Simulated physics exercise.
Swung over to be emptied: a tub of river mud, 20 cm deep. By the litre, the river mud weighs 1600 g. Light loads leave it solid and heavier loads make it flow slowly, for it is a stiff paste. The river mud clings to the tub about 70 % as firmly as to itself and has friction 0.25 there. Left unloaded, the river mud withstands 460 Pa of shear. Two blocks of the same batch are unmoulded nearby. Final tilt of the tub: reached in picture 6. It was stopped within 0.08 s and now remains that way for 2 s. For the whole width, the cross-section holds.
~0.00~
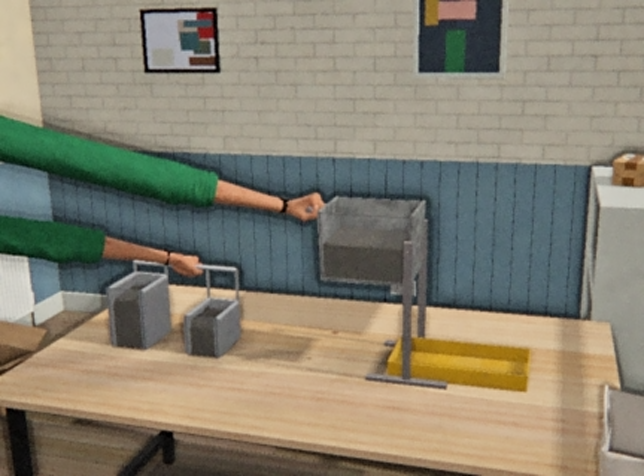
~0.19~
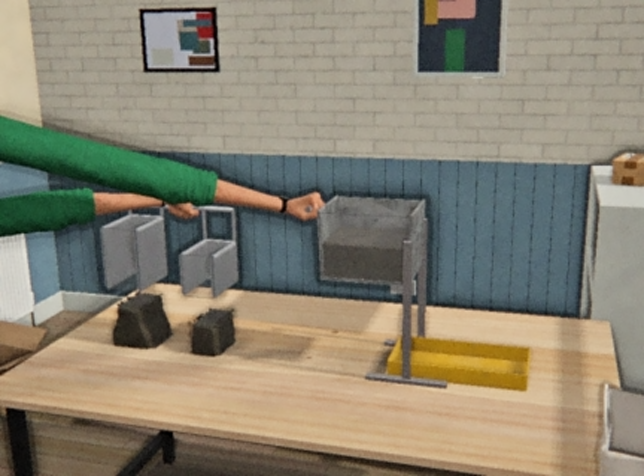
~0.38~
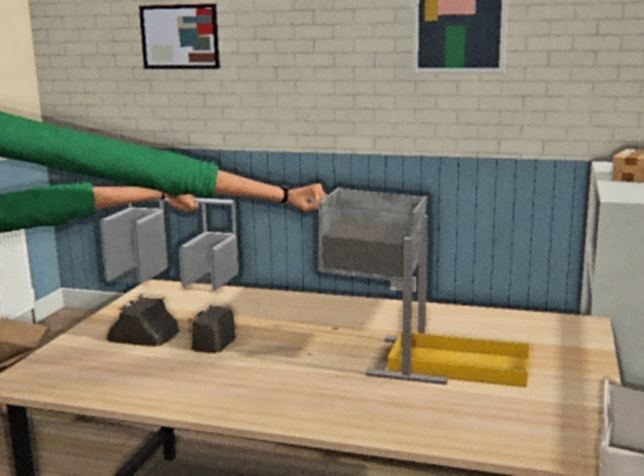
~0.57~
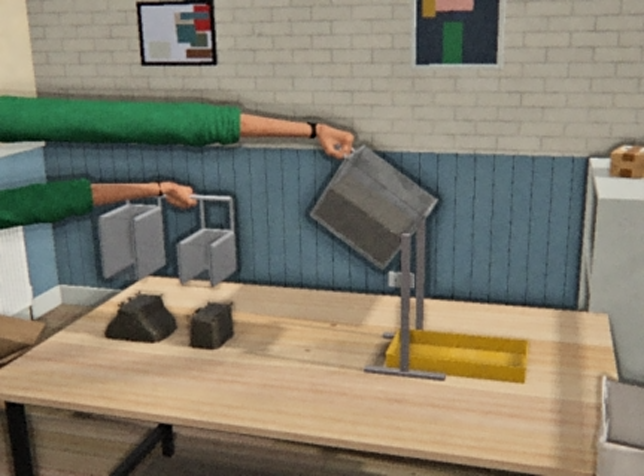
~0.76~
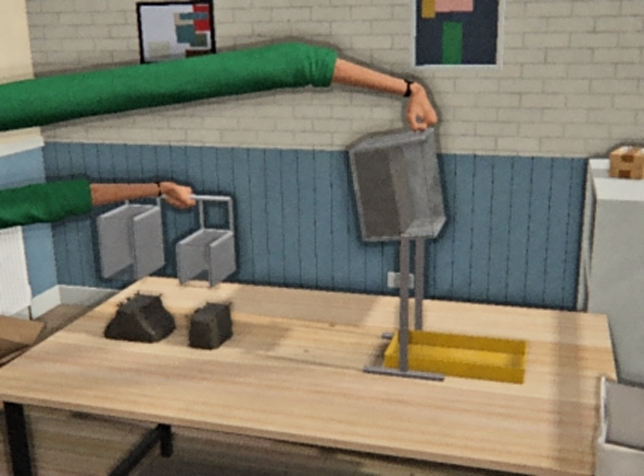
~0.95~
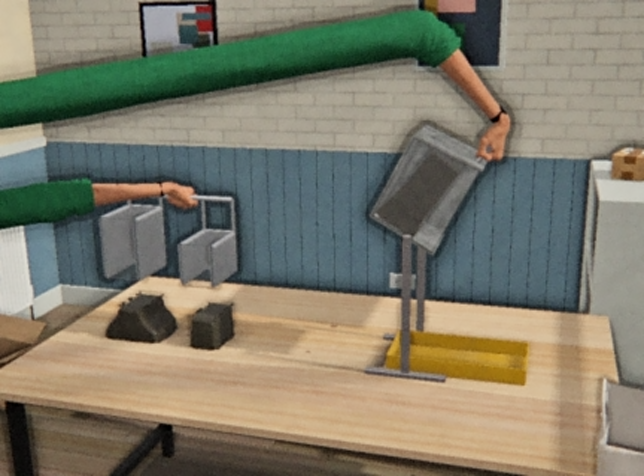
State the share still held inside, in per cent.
Roughly 0 per cent is still held inside.
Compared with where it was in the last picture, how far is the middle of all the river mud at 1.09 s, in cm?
Distance: About 15 cm.
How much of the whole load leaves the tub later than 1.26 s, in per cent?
Around 0 % of the whole load.
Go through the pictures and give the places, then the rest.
Handle-side rim at (320, 212), tilt 0 degrees; crest of the river mud at (360, 246); block heights 17 cm, 11 cm (left to right), in the first frame.
Handle-side rim at (320, 212), tilt 0 degrees; crest of the river mud at (360, 246); block heights 14 cm, 11 cm (left to right), in the second frame.
Handle-side rim at (322, 204), tilt 3 degrees; crest of the river mud at (326, 236); block heights 12 cm, 11 cm (left to right), in the third frame.
Handle-side rim at (349, 159), tilt 35 degrees; crest of the river mud at (334, 189); block heights 12 cm, 11 cm (left to right), in the fourth frame.
Handle-side rim at (422, 142), tilt 81 degrees; crest of the river mud at (383, 149); block heights 12 cm, 11 cm (left to right), in the fifth frame.
Handle-side rim at (480, 172), tilt 117 degrees; crest of the river mud at (433, 153); block heights 12 cm, 11 cm (left to right), in the sixth frame.
After 1.09 s, the tub is at 118 degrees and holds 41 %.
After 1.26 s, the tub is at 118 degrees and holds 0 %.
After 1.43 s, the tub is at 118 degrees and holds 0 %.
After 1.60 s, the tub is at 118 degrees and holds 0 %.
After 2.95 s, the tub is at 118 degrees and holds 0 %.
